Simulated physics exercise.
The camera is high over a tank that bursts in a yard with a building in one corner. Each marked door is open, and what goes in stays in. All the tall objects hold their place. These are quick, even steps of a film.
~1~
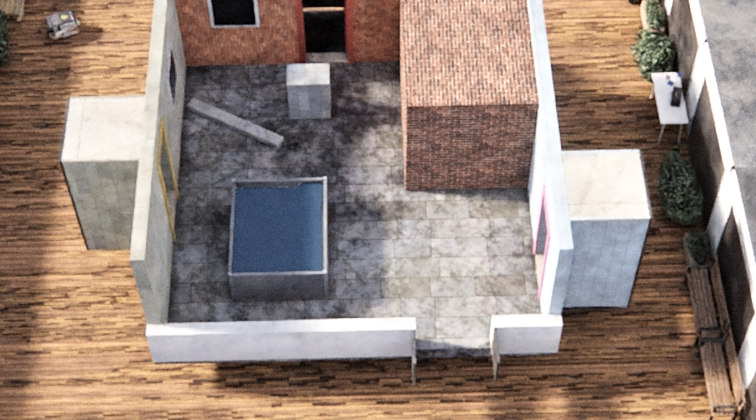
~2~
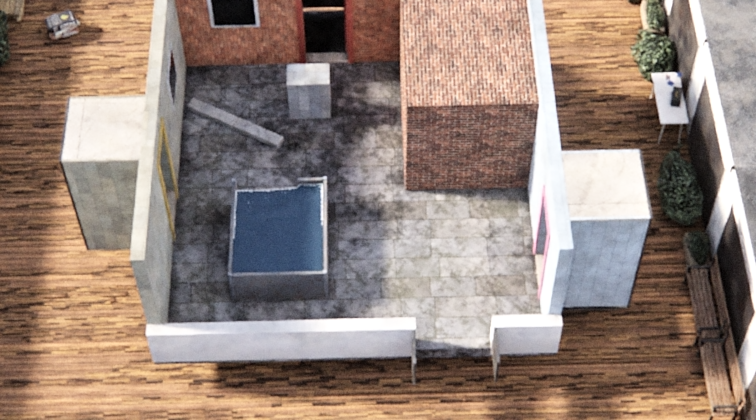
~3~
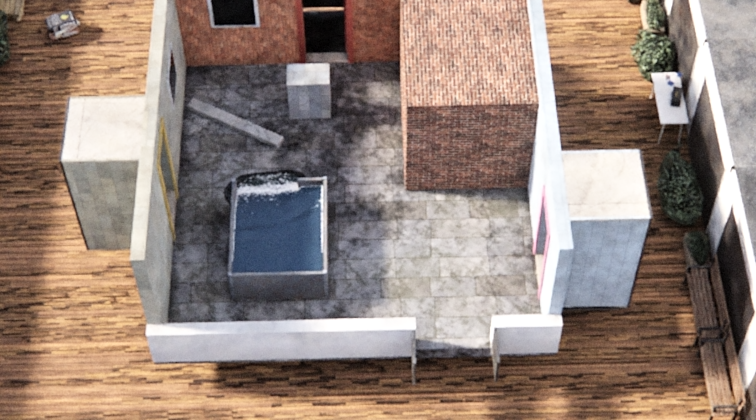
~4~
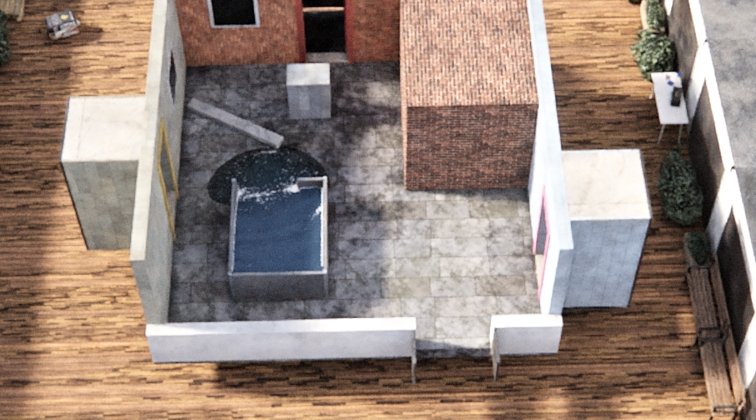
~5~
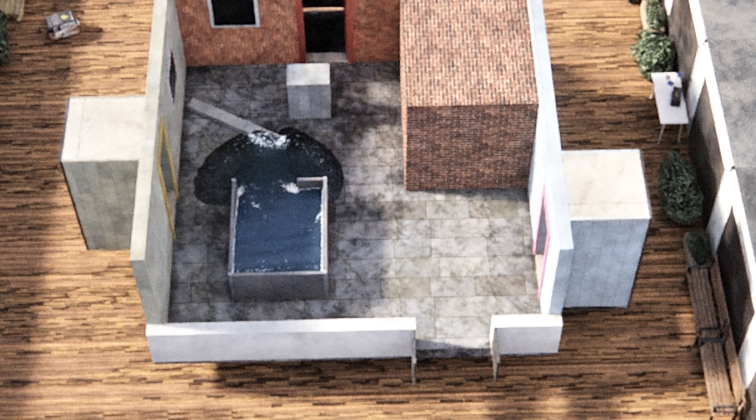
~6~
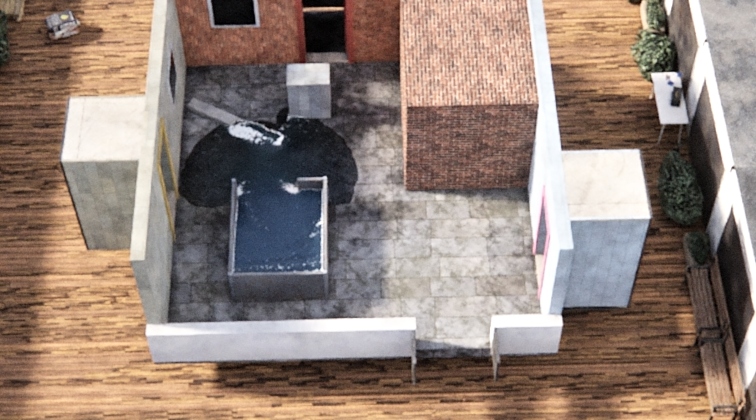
Water tank in a walled yard bursting open along its far side, water pouring out and spreading across the paving past a plank.
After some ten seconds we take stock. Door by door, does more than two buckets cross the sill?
One by one: The red door floods; the pink door holds within the limit; the yellow door holds within the limit.
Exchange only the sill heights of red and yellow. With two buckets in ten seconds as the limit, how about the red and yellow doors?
In short: Red door is under; yellow door takes less.
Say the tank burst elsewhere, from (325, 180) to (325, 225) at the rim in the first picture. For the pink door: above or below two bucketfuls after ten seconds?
Pink passes that mark.
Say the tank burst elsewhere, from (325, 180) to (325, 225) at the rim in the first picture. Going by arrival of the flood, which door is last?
Last comes the one in yellow.
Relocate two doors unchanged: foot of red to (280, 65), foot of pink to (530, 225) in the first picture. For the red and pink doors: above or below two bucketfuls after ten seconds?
In short: Red lets more in; pink holds.
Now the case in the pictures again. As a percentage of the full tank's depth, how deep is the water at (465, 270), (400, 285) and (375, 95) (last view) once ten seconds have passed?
In that order: 2, 8 and 10 per cent.
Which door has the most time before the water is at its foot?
It is the one in pink.
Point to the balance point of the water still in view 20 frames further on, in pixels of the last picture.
Near (274, 162).
A moment on, water covers 30 % of the floor; the red door not reached, the pink door not reached, the yellow door not reached.
Next, water covers 35 % of the floor; the red door wet at the sill, nothing in, the pink door not reached, the yellow door wet at the sill, nothing in.
Then, water covers 45 % of the floor; the red door under two buckets in, the pink door not reached, the yellow door wet at the sill, nothing in.
Later, water covers 70 % of the floor; the red door over two buckets in, the pink door not reached, the yellow door wet at the sill, nothing in.
In the end, water covers 85 % of the floor; the red door far over two buckets in, the pink door wet at the sill, nothing in, the yellow door wet at the sill, nothing in.
